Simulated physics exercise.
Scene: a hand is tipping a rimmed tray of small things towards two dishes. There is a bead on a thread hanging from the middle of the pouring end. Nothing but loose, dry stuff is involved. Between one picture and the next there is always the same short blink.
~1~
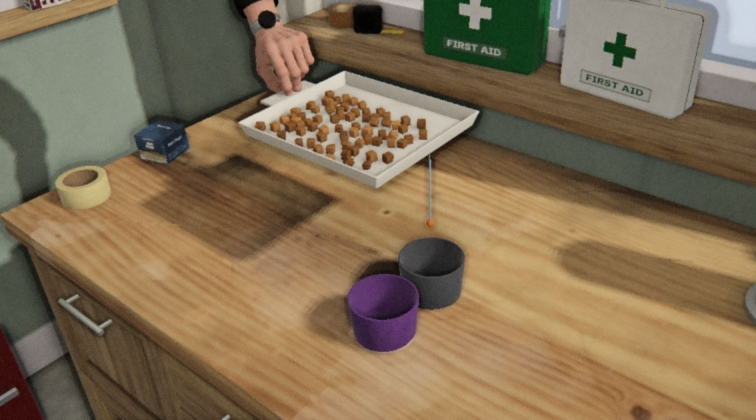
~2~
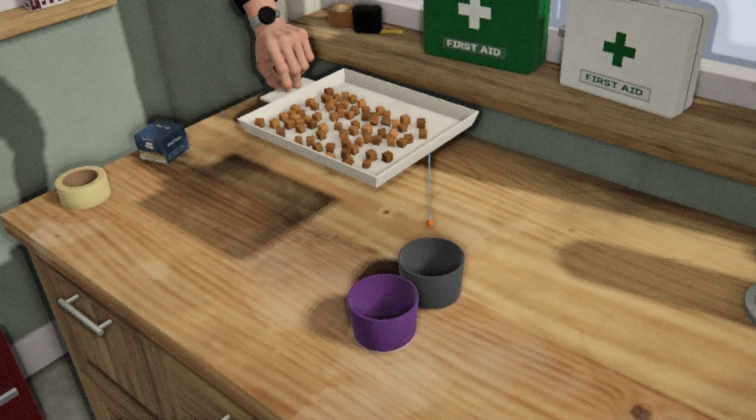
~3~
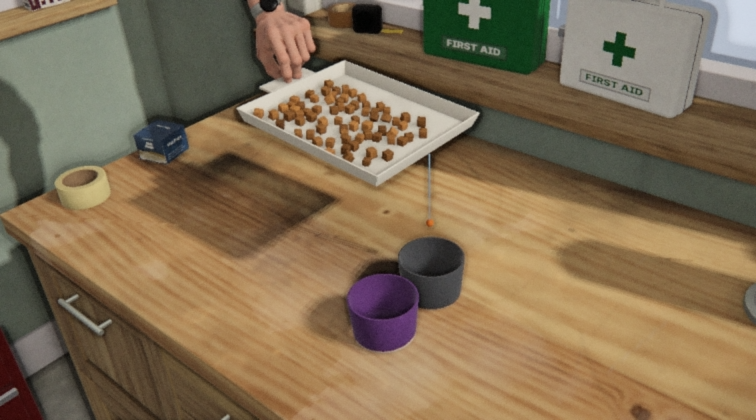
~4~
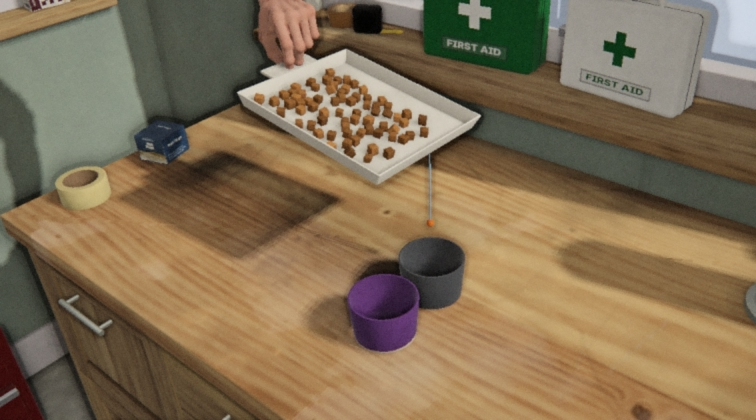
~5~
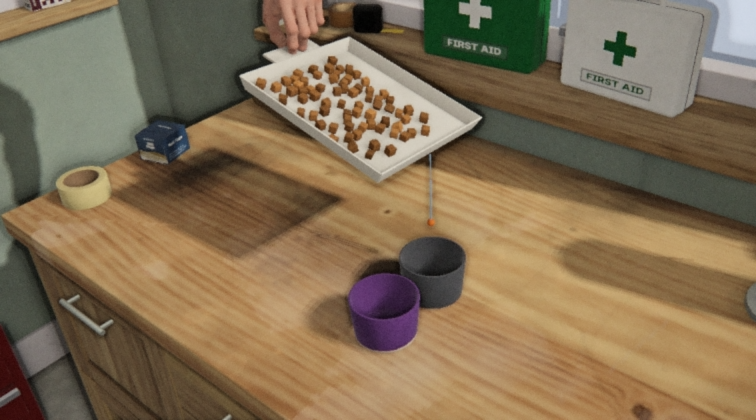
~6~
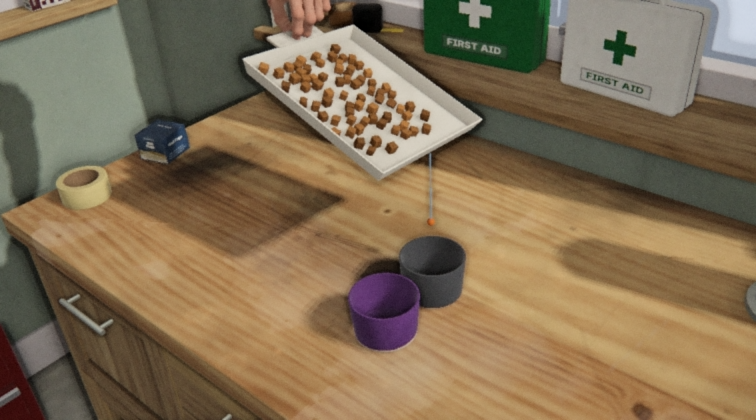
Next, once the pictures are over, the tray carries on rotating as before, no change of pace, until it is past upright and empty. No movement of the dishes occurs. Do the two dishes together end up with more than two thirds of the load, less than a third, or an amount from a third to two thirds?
Less than a third.
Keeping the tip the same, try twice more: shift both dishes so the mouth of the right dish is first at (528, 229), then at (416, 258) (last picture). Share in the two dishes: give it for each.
Trial 1 near 10 percent, trial 2 near 0 percent.
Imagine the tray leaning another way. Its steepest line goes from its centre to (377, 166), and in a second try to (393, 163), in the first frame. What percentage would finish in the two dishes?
20 % then 60 %, roughly.
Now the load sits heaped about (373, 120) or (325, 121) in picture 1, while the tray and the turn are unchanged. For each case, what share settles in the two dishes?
It would be roughly 10 per cent for the first and roughly 10 per cent for the second.
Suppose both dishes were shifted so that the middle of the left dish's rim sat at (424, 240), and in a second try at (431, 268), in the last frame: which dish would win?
Try one: The right-side dish. Try two: The right-side dish.
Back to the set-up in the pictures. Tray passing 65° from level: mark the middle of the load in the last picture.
In the last view the centre sits at roughly (438, 125).
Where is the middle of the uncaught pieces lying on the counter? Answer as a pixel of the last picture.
Estimate: Around (508, 254).
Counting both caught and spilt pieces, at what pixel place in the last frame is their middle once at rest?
Centre at rest, last view: Approx. (495, 255).
Soon after the last picture, tray tipped steeply; nearly all on the tray; a stray few in the air.
A little later, tray tipped past a quarter turn; about half on the tray; about a third outside both; about a quarter in the air.
Later still, tray tipped past a quarter turn; a small part in the right dish; nearly all outside both.
At rest, tray tipped past a quarter turn; none in the left dish; a small part in the right dish; nearly all outside both.
